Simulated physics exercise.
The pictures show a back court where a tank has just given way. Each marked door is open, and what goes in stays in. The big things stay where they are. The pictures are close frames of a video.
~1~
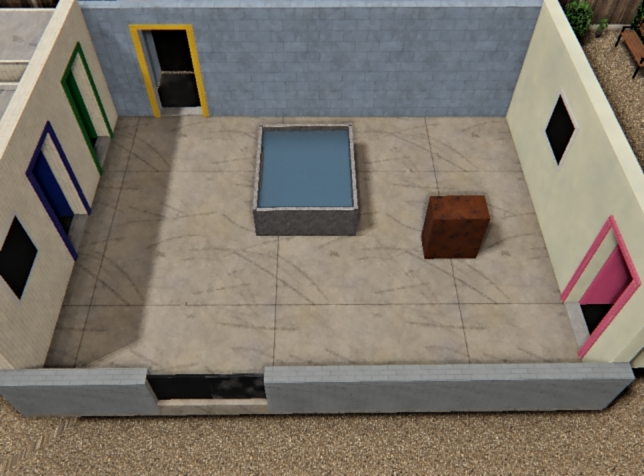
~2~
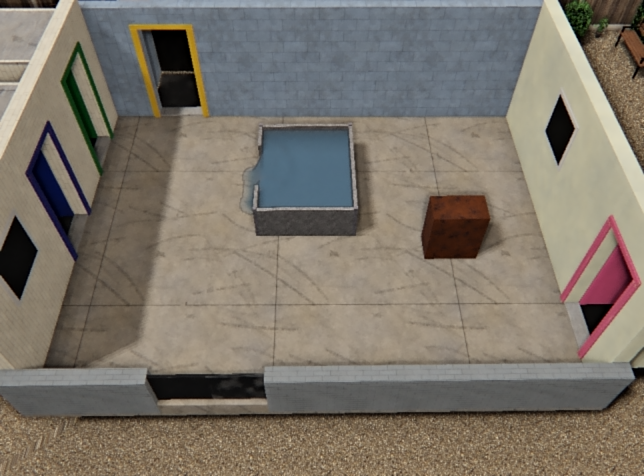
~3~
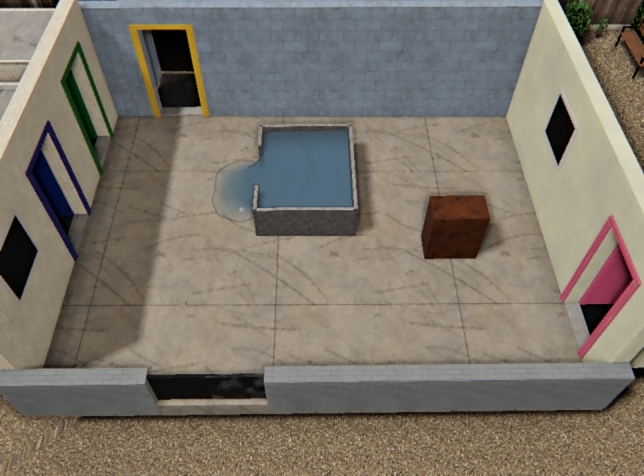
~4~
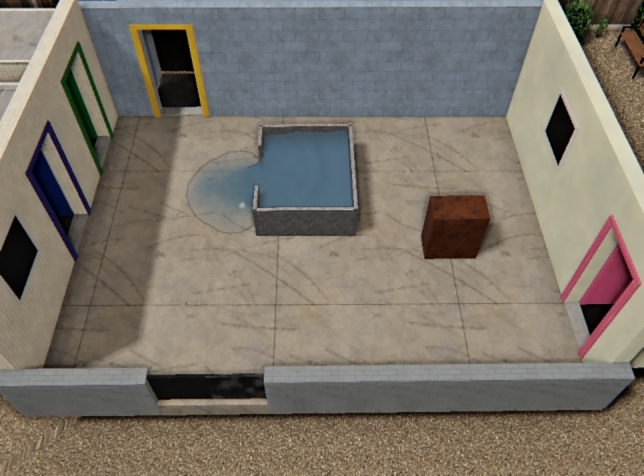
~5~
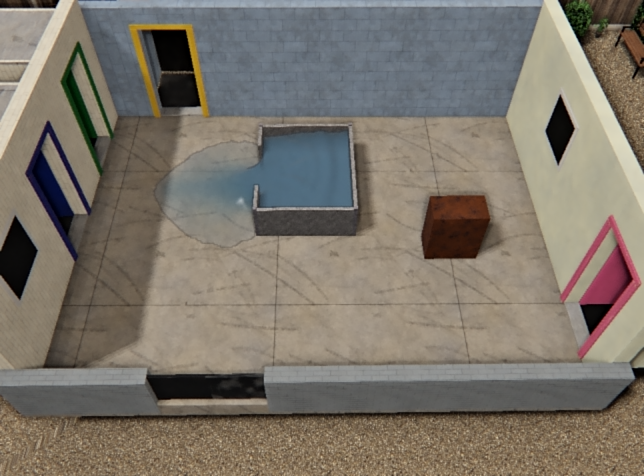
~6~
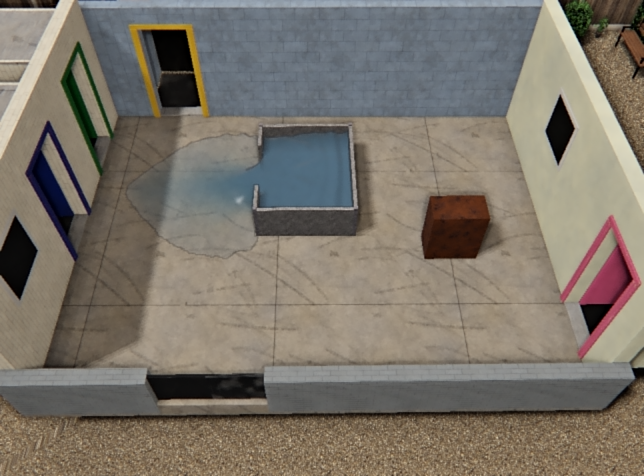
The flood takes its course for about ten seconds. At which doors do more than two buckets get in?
One by one: The green door lets in a lot; the blue door lets in a lot; the yellow door lets in a lot; the pink door admits no more than that.
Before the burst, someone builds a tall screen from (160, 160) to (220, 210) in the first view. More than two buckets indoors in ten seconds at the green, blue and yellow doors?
Green stays under; blue stays under; yellow takes more.
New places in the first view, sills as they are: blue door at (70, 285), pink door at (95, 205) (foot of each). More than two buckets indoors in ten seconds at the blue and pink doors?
My reading: The blue one goes over; the pink one lets more in.
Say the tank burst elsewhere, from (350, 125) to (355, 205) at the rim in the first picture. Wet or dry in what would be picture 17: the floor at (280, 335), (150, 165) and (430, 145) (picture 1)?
In that order: Free of water, not flooded, wet.
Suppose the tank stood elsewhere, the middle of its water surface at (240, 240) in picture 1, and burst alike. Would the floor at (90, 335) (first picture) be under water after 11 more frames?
At that place: Flooded.
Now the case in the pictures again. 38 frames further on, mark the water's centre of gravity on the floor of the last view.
Roughly at (212, 218).
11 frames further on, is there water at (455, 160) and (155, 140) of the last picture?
As listed: No water, covered.
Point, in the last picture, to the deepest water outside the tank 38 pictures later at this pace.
Near (37, 390).
A moment on, water covers 20 % of the floor; the green door under two buckets in, the blue door under two buckets in, the yellow door wet at the sill, nothing in, the pink door not reached.
Next, water covers 30 % of the floor; the green door over two buckets in, the blue door over two buckets in, the yellow door under two buckets in, the pink door not reached.
Then, water covers 30 % of the floor; the green door far over two buckets in, the blue door far over two buckets in, the yellow door over two buckets in, the pink door not reached.
Later, water covers 50 % of the floor; the green door far over two buckets in, the blue door far over two buckets in, the yellow door over two buckets in, the pink door not reached.
In the end, water covers 80 % of the floor; the green door far over two buckets in, the blue door far over two buckets in, the yellow door over two buckets in, the pink door under two buckets in.
